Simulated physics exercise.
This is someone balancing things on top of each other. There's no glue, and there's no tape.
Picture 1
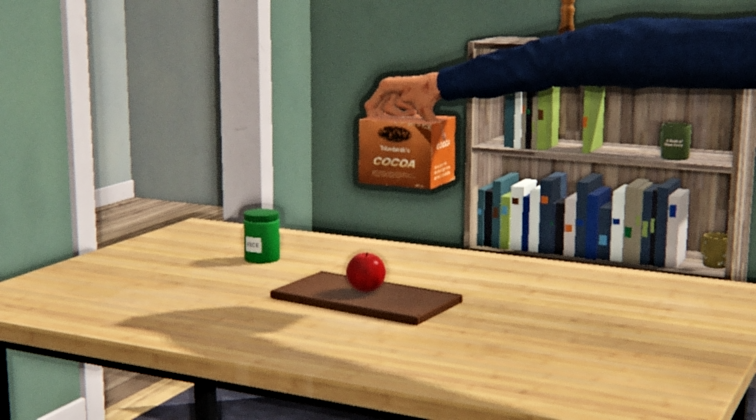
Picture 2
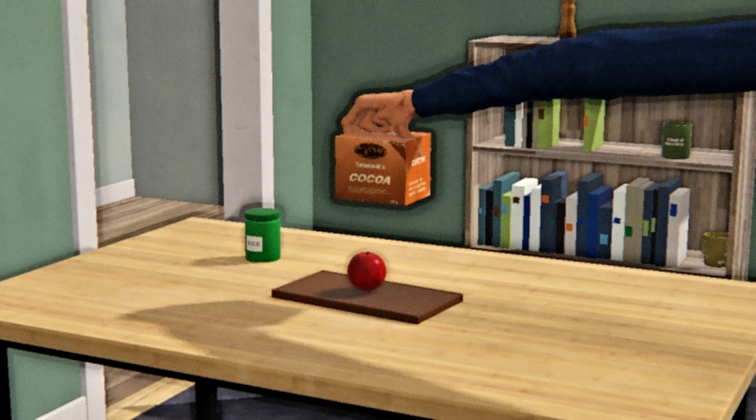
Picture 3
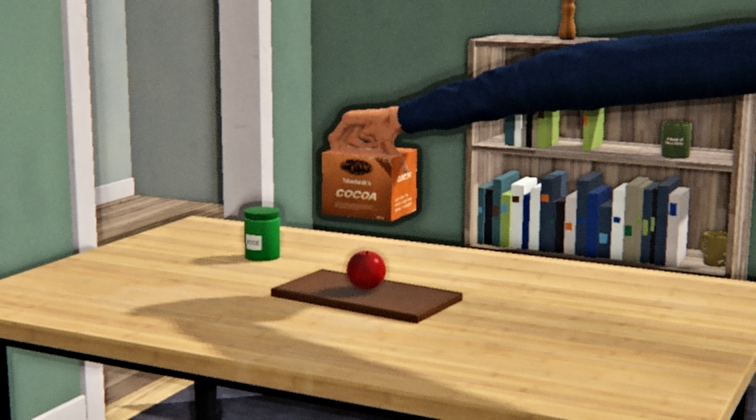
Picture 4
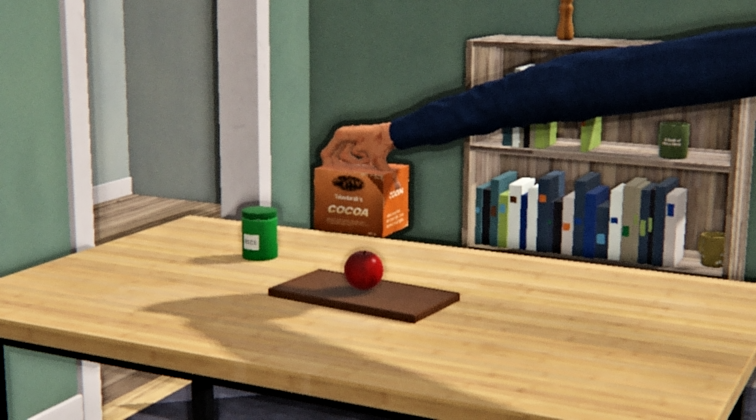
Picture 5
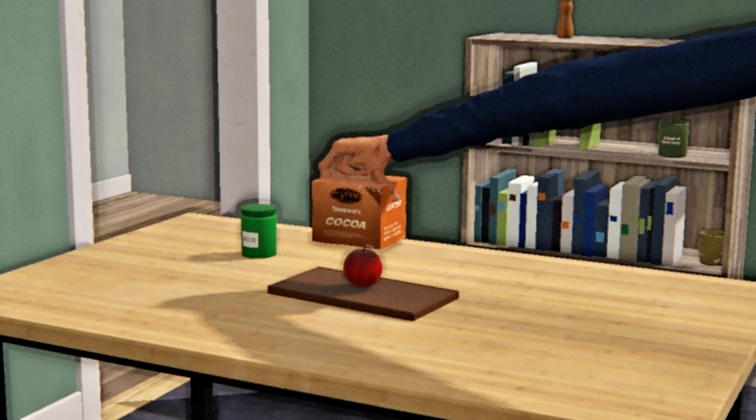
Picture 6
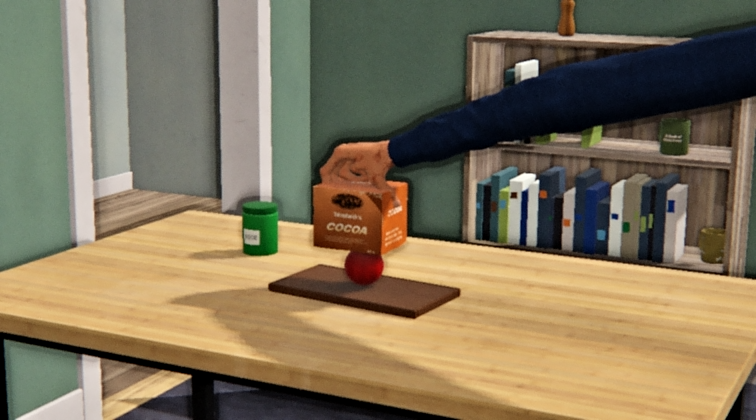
The clip shows a hand moving an orange cocoa box left and down toward a red apple on a brown tray, slowing just above it, while a green jar stands to the left on the wooden table.
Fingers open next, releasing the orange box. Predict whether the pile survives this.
It does not survive; it comes down.
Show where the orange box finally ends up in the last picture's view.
Look near (294, 239) in the final picture.
Then, 0.40 s later than the last frame, orange box tilted by 41° near (342, 219).
Then, 0.60 s later than the last frame, orange box now fallen.
Then, 0.70 s later than the last frame, things are still on the move.
Then, 1.30 s later than the last frame, as before.
When it is over, fallen, orange box; the other 3 as before. End places, in pixels of the last picture, orange box near (294, 239). The pile comes apart.
